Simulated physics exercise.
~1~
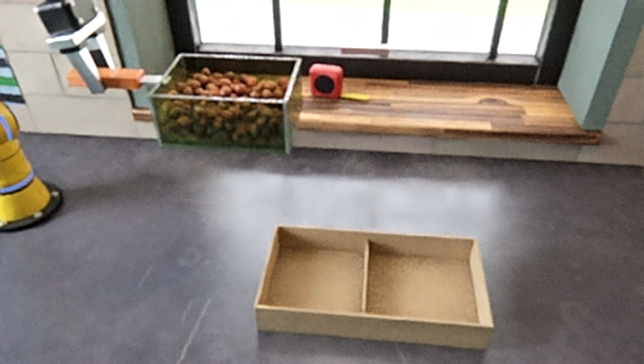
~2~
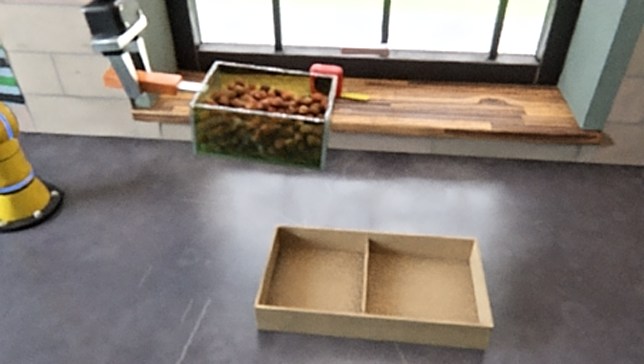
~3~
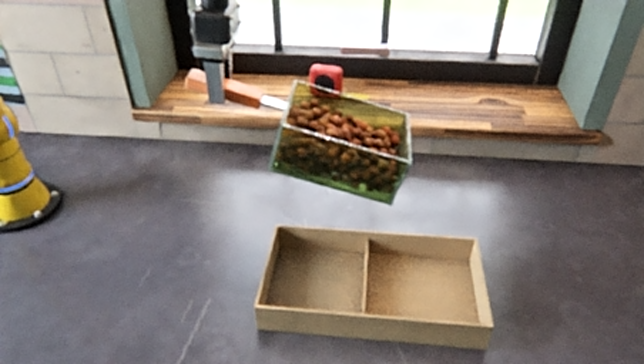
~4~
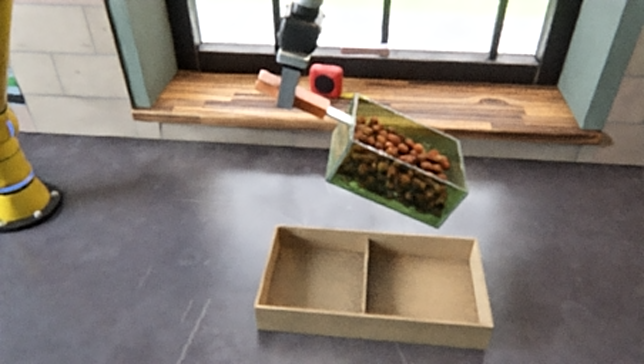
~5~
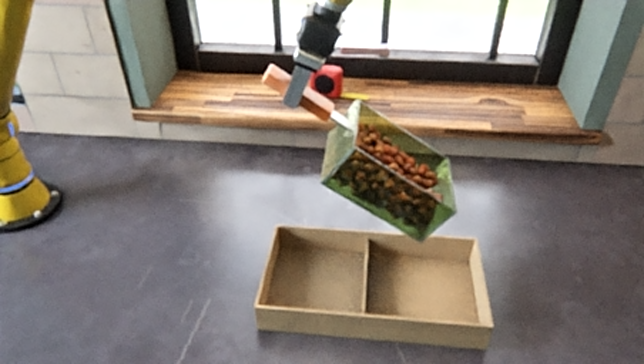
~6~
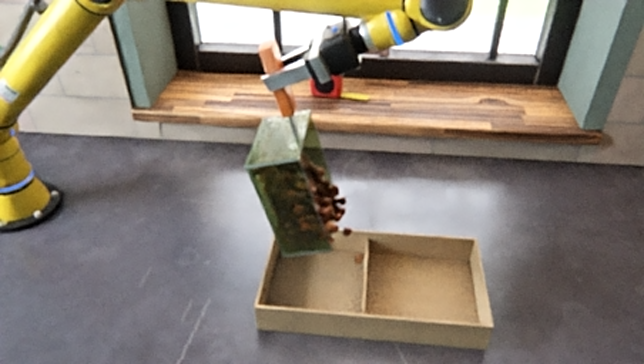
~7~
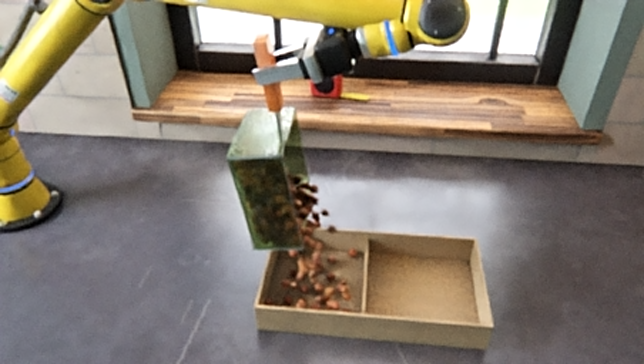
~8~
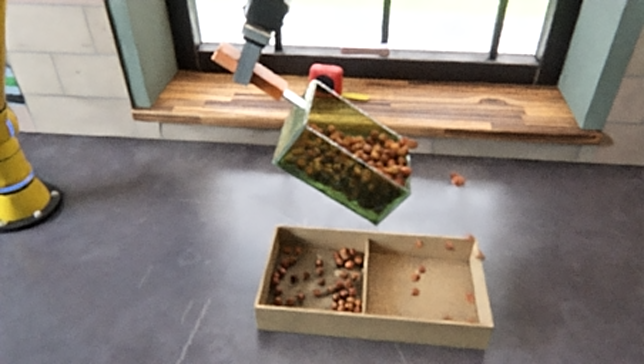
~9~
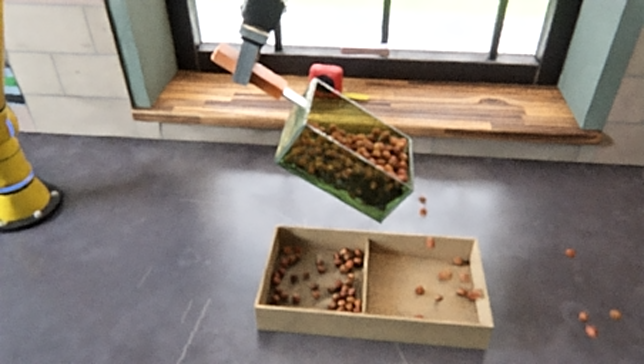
On a grey counter by a window, a robot arm tips some nuts into a divided tray, spilling a few.
